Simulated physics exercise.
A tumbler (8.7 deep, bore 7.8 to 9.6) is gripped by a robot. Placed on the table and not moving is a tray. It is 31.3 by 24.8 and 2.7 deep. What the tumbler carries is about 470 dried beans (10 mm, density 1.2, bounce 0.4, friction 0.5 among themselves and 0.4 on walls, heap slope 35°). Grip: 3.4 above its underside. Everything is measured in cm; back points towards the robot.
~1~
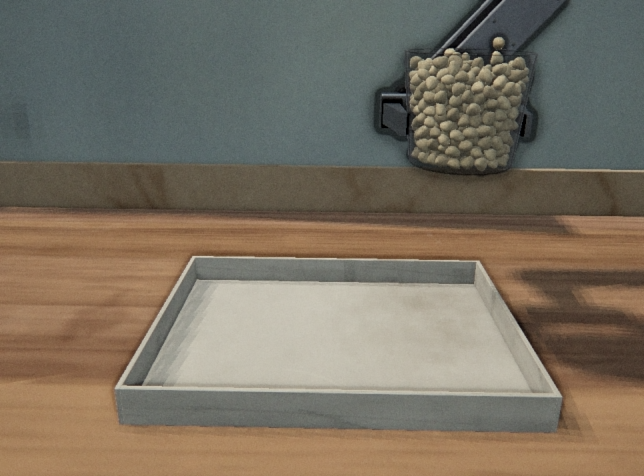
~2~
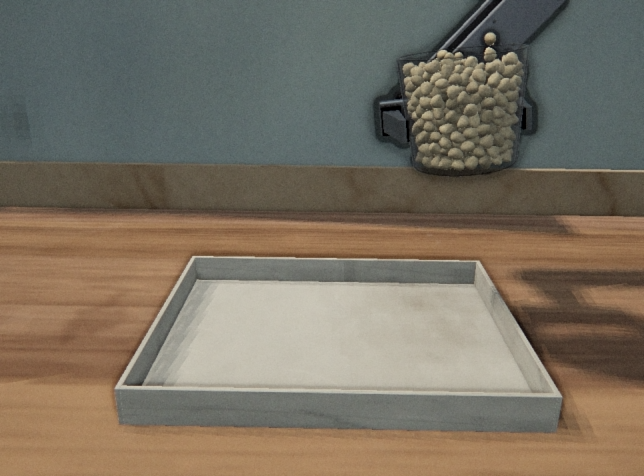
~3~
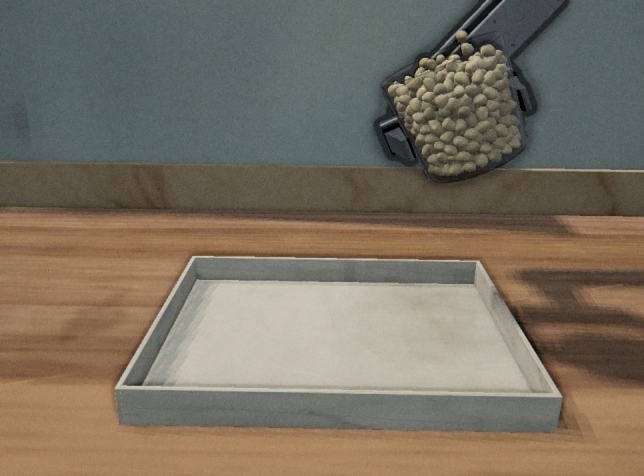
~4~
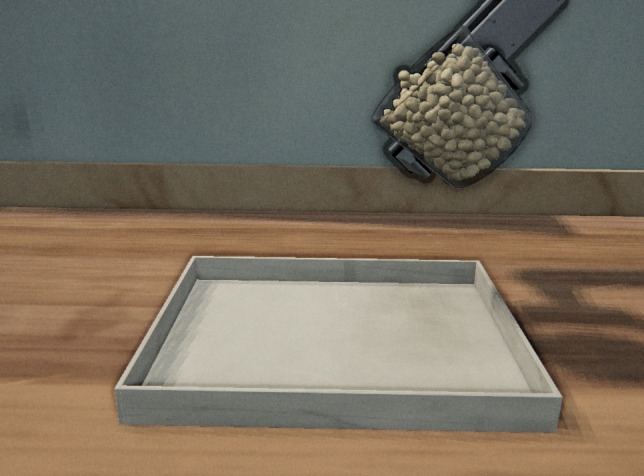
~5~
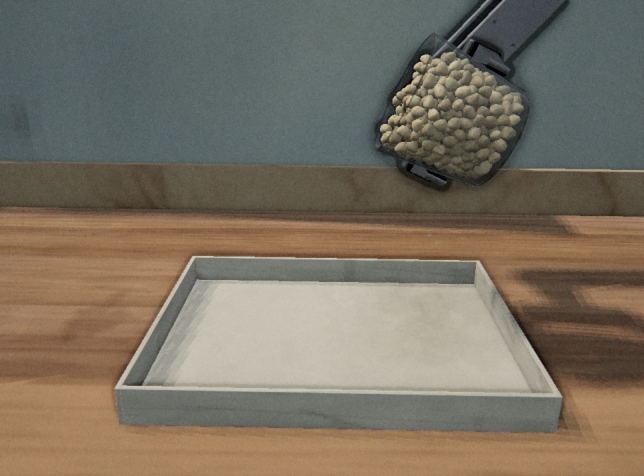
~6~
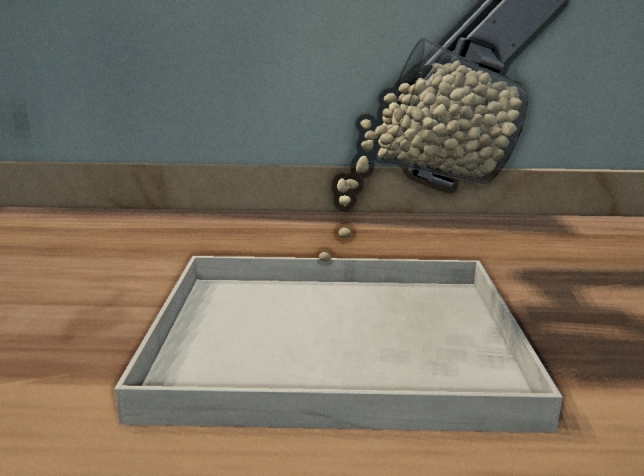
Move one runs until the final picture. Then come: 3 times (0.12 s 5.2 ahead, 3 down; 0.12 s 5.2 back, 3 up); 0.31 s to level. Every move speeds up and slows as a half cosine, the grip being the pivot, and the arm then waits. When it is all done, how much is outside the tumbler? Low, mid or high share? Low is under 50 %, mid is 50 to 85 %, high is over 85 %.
A mid share.
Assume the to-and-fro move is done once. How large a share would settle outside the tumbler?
I'd expect close to 40 per cent then.
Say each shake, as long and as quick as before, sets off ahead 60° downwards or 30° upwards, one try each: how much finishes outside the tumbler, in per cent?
45 and 100 %.
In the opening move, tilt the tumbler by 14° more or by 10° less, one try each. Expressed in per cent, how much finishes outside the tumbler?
About 90 per cent for the first try and 45 per cent for the second.
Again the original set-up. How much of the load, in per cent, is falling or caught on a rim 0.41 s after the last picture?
It amounts to roughly 5 in a hundred.
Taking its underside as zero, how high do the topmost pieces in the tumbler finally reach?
Height at rest: Approx. 7.0 cm.
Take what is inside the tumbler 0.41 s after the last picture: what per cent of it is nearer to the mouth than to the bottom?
Close to 60 in a hundred.
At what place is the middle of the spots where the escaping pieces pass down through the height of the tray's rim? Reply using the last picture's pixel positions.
I'd put it somewhere near (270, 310).
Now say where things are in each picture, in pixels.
The first picture shows tumbler middle at (464, 111), level; upper third of the load around (466, 78), from x 415 to 520, top at y 45; 469 in the tumbler.
The second picture shows tumbler middle at (463, 111), tilted 7° forward; upper third of the load around (465, 79), from x 410 to 515, top at y 40.
The third picture shows tumbler middle at (459, 112), tilted 25° forward; upper third of the load around (462, 82), from x 395 to 515, top at y 35.
The fourth picture shows tumbler middle at (455, 115), tilted 47° forward; upper third of the load around (457, 86), from x 385 to 520, top at y 50.
The fifth picture shows tumbler middle at (453, 118), tilted 65° forward; upper third of the load around (452, 91), from x 385 to 515, top at y 60.
The sixth picture shows tumbler middle at (452, 119), tilted 72° forward; upper third of the load around (456, 96), from x 325 to 515, top at y 70; 462 in the tumbler, 7 in flight or on a rim.
Then, 0.41 s after the last picture, tilted 72° forward, highest piece 21 above the table; 292 in the tumbler, 155 in the tray, 22 in flight or on a rim.
Then, 0.82 s after the last picture, tilted 54° forward, highest piece 21 above the table; 258 in the tray, 177 in the tumbler, 2 on the table or floor, 32 in flight or on a rim.
Then, 1.23 s after the last picture, level, highest piece 24 above the table; 291 in the tray, 175 in the tumbler, 3 on the table or floor.
Then, 2.28 s after the last picture, level, highest piece 24 above the table; 291 in the tray, 175 in the tumbler, 3 on the table or floor.
Final count, 291 in the tray, 175 in the tumbler, 3 on the table or floor. That is 63 % outside the tumbler.
